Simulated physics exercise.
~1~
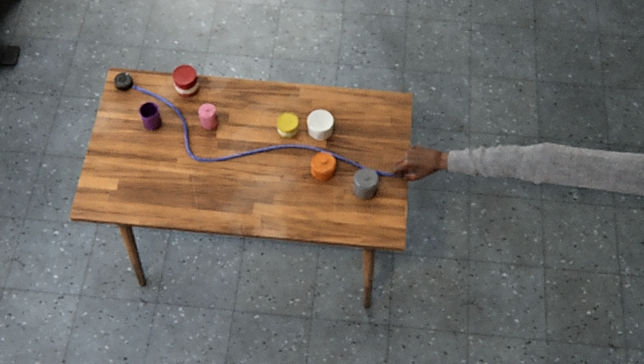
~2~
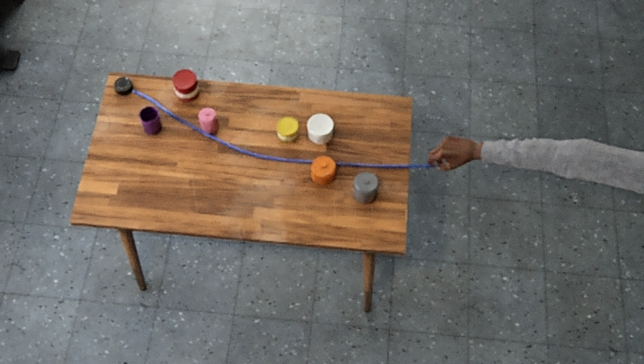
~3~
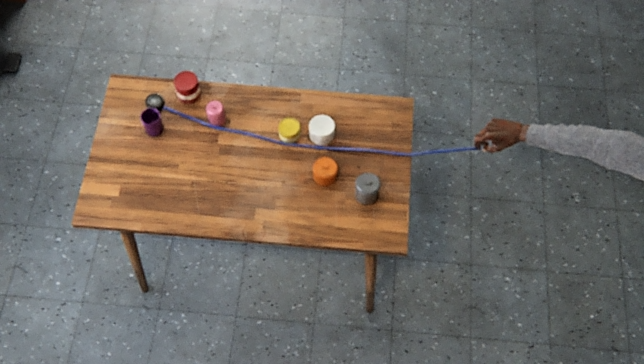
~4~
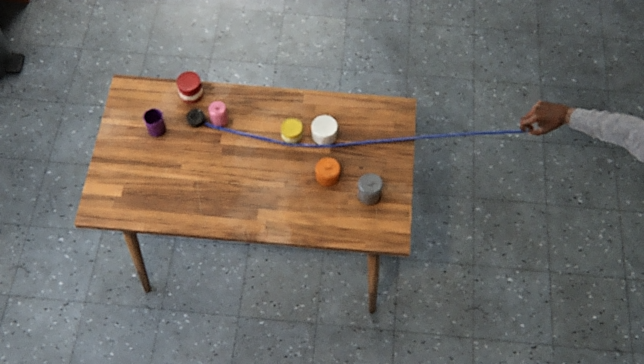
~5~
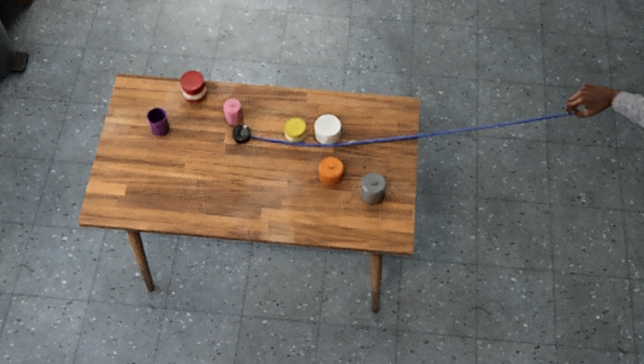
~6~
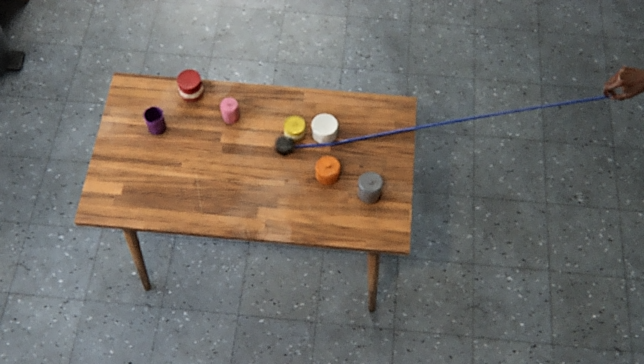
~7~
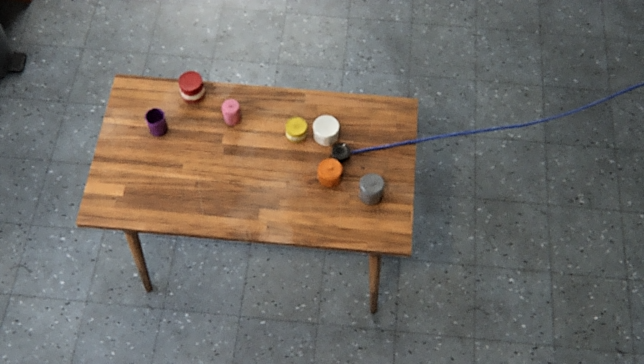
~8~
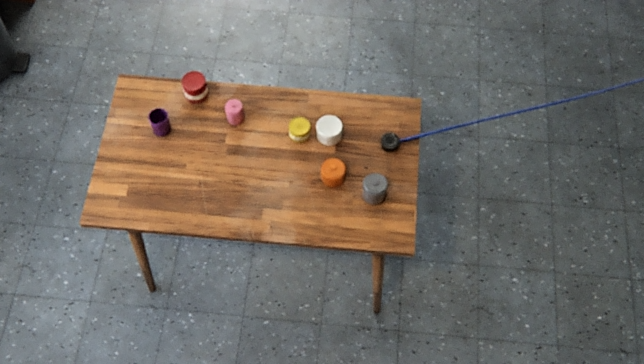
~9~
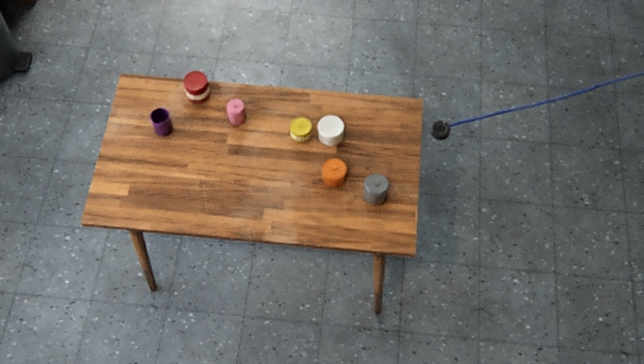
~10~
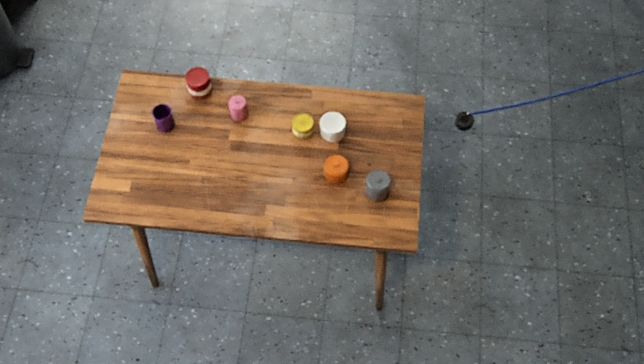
Hand pulling a black round adaptor rightwards by its blue flex across a wooden table, nudging a pink pot before clearing the edge.
